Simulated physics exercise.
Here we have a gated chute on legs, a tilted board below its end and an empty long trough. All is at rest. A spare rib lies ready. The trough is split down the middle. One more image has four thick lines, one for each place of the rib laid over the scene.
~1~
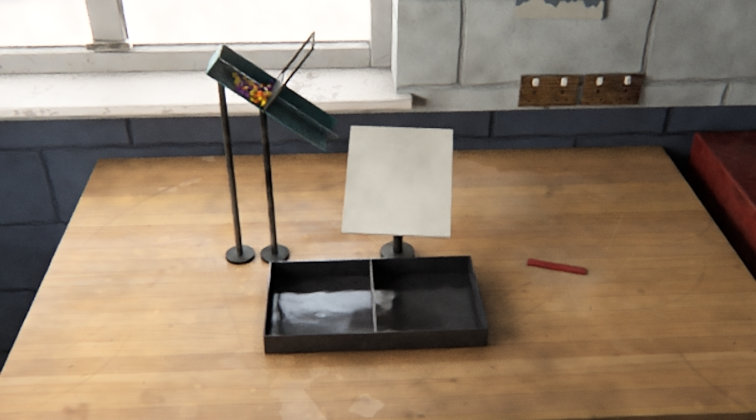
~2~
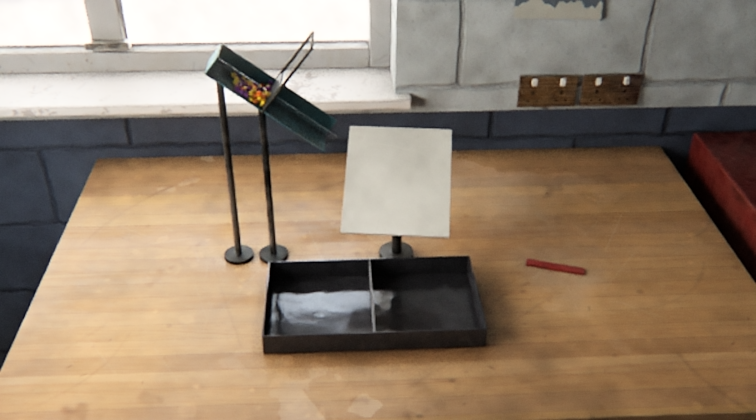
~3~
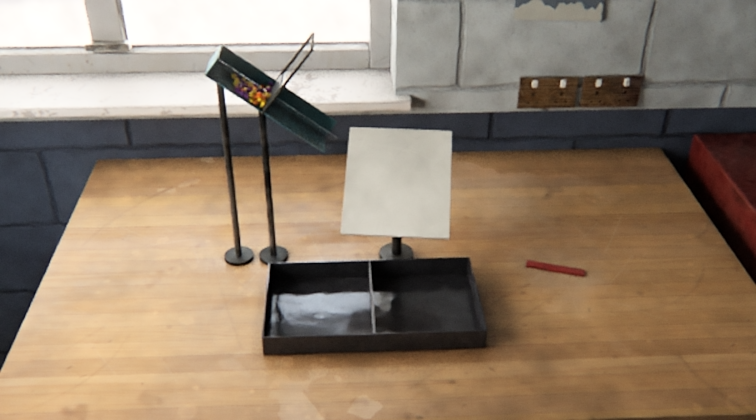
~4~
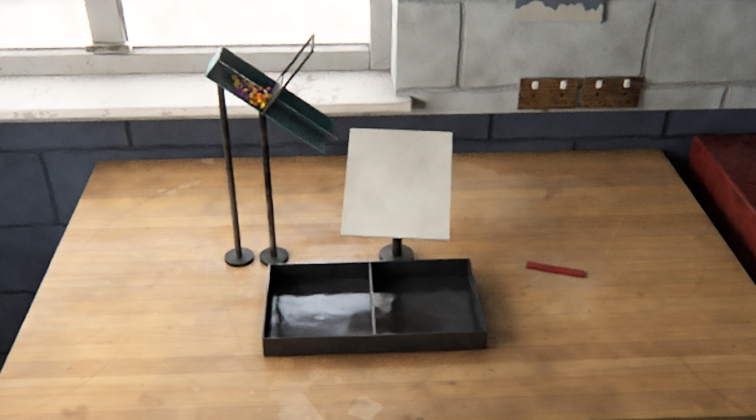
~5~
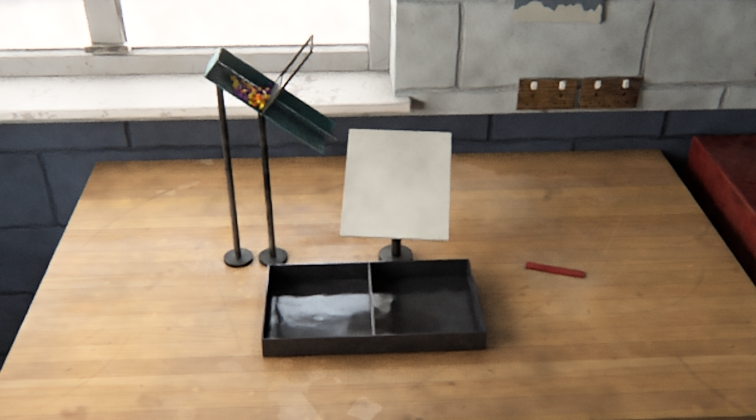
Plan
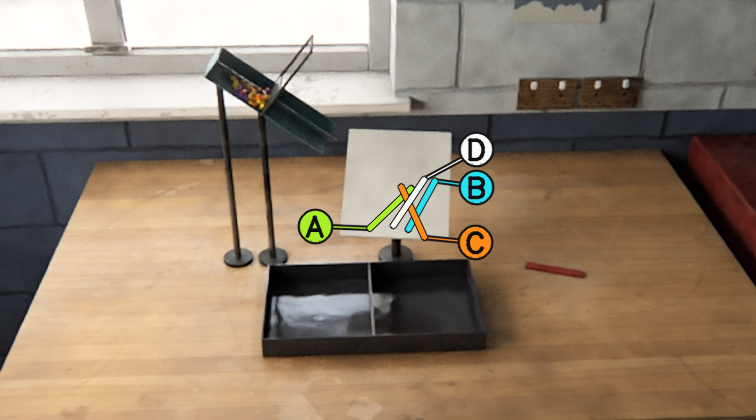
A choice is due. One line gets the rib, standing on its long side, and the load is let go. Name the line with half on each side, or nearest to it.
Go for D.
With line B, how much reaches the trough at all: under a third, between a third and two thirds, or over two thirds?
Line B gives over two thirds.
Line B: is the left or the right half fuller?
The right half.
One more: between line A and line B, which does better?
B it is.
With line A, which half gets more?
The left half.
On the marked copy, line A from (411, 188) to (369, 228); line B from (435, 180) to (408, 229); line C from (401, 186) to (424, 237); line D from (424, 179) to (393, 225).
With A, of what is caught, nearly all in the left half, a stray few in the right.
With B, of what is caught, about a quarter in the left half, most in the right.
With C, of what is caught, a small part in the left half, nearly all in the right.
With D, of what is caught, about half in the left half, about half in the right.
